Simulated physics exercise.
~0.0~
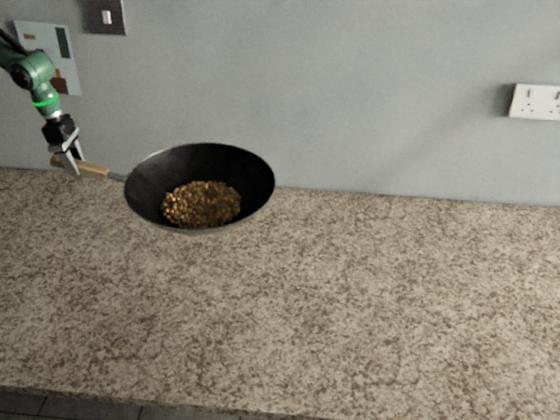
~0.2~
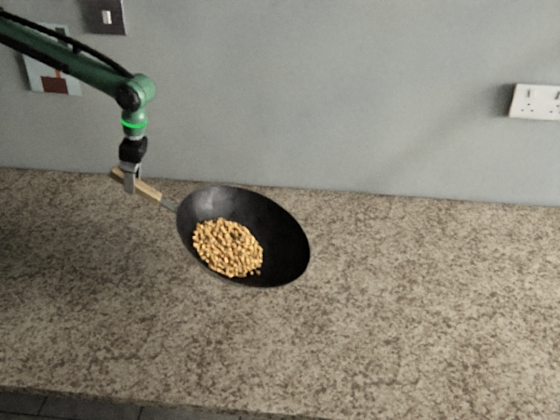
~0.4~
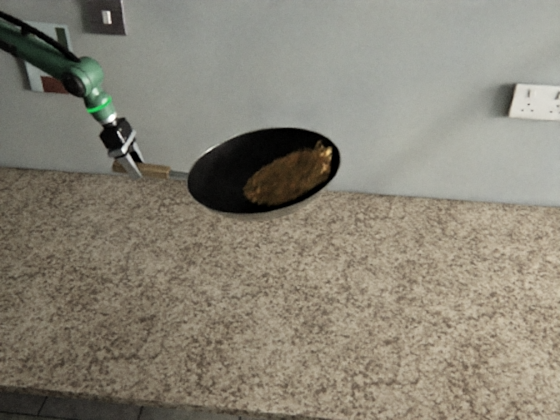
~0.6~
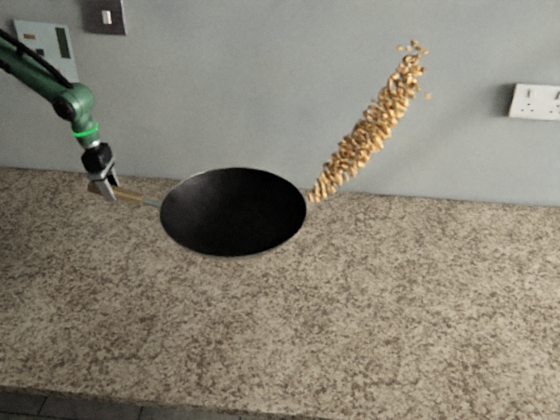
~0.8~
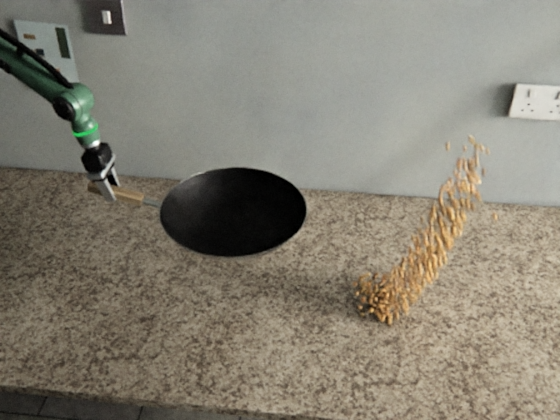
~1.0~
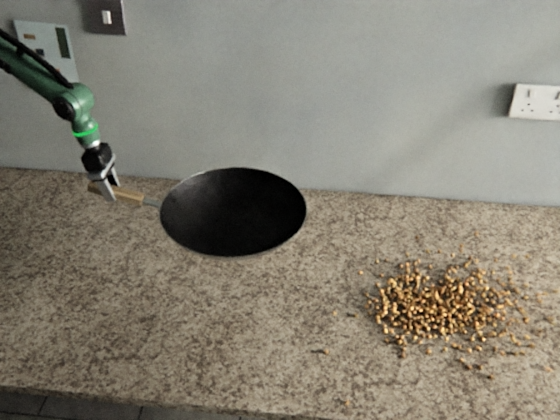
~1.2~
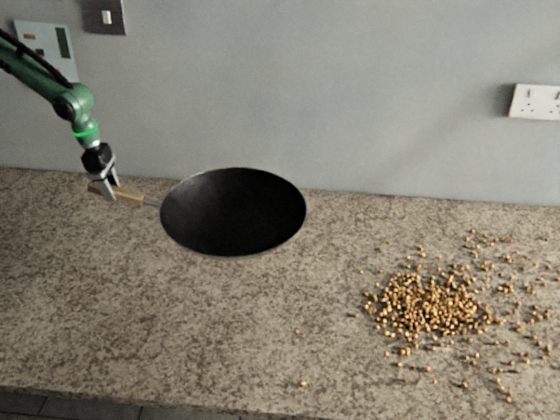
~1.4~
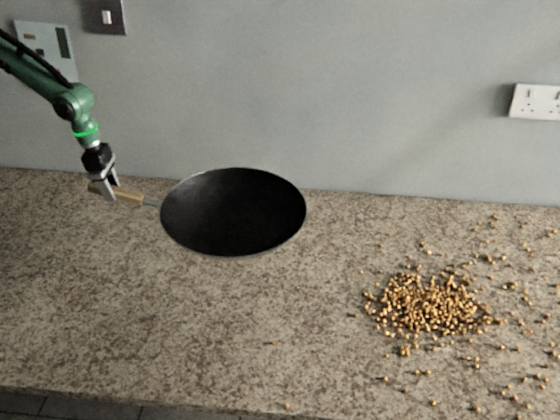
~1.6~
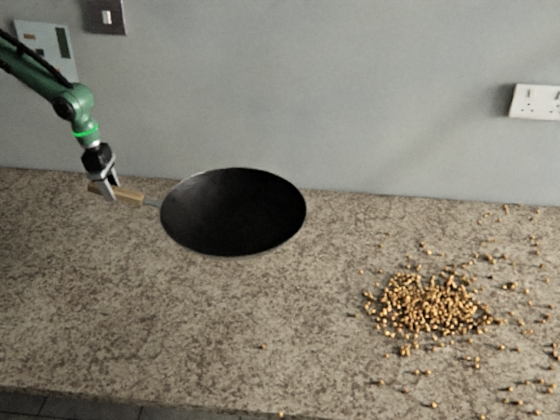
The video shows a green robotic arm swinging a black wok of dried chickpeas above a speckled countertop, first down and right, then upward. The chickpeas fly out to the right and scatter across the counter in a loose pile, while the arm holds the emptied wok still.
